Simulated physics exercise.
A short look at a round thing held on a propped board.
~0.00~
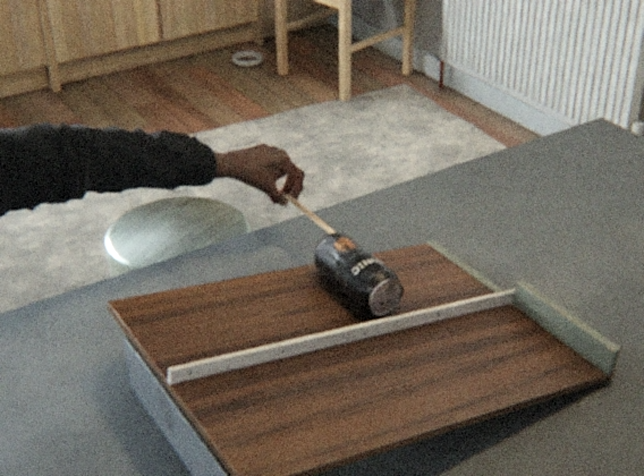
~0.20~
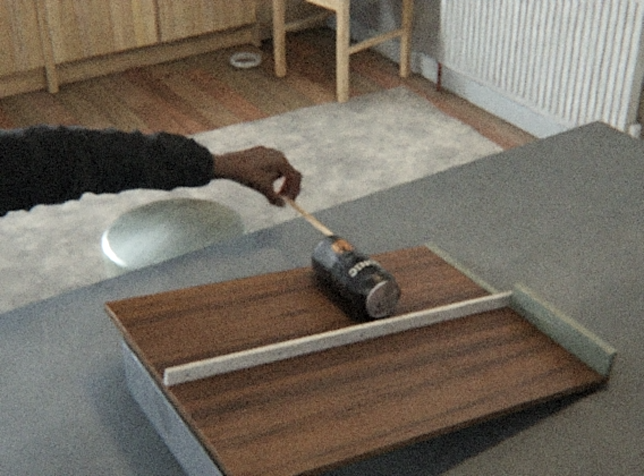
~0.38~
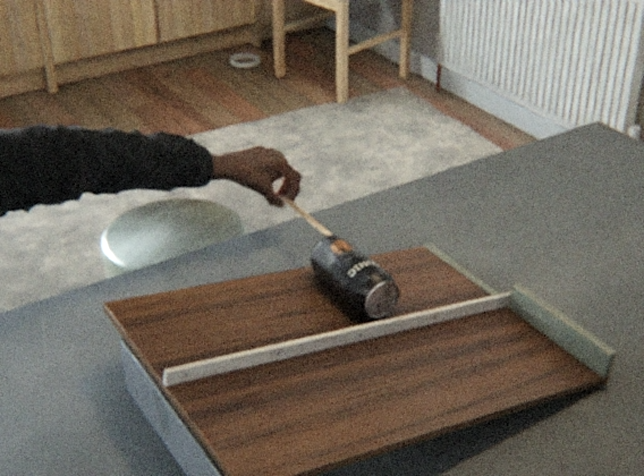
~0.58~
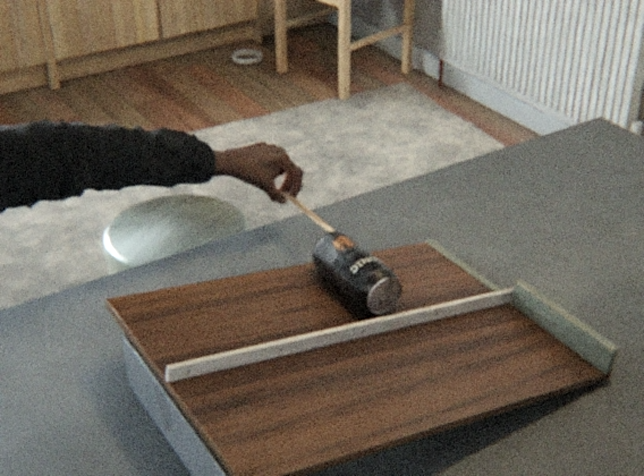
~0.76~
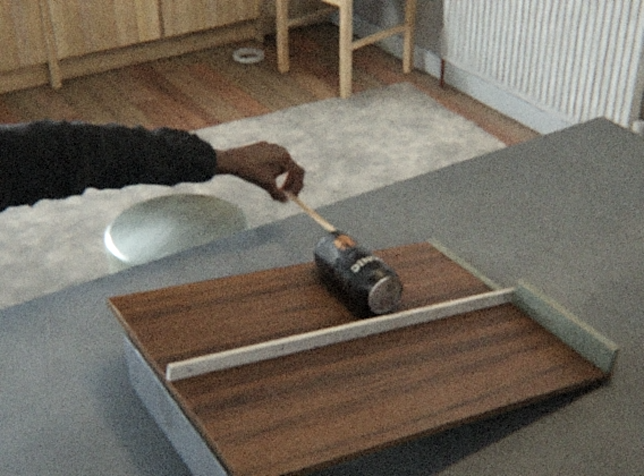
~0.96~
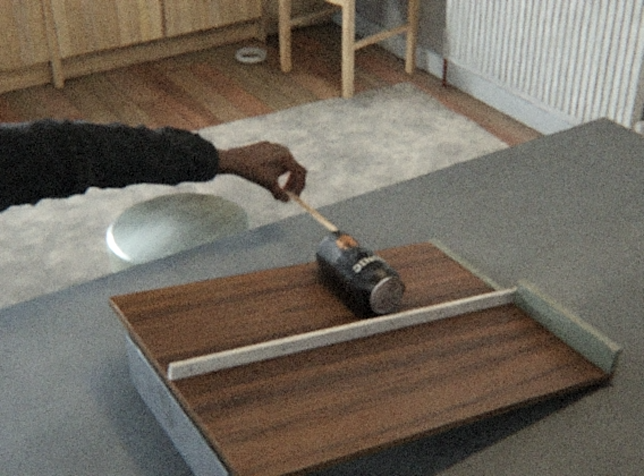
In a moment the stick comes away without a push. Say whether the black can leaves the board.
Outcome: The black can runs past the strip.
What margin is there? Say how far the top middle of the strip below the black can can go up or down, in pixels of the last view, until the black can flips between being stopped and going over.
About 8 pixels up.
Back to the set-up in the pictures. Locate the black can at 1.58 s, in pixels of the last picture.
Its middle is close to (456, 253).
After 1.58 s, black can rolling on the board near (456, 253).
After 2.10 s, black can off the board near (607, 208).
In the end (2.6 s), the black can goes over the end.
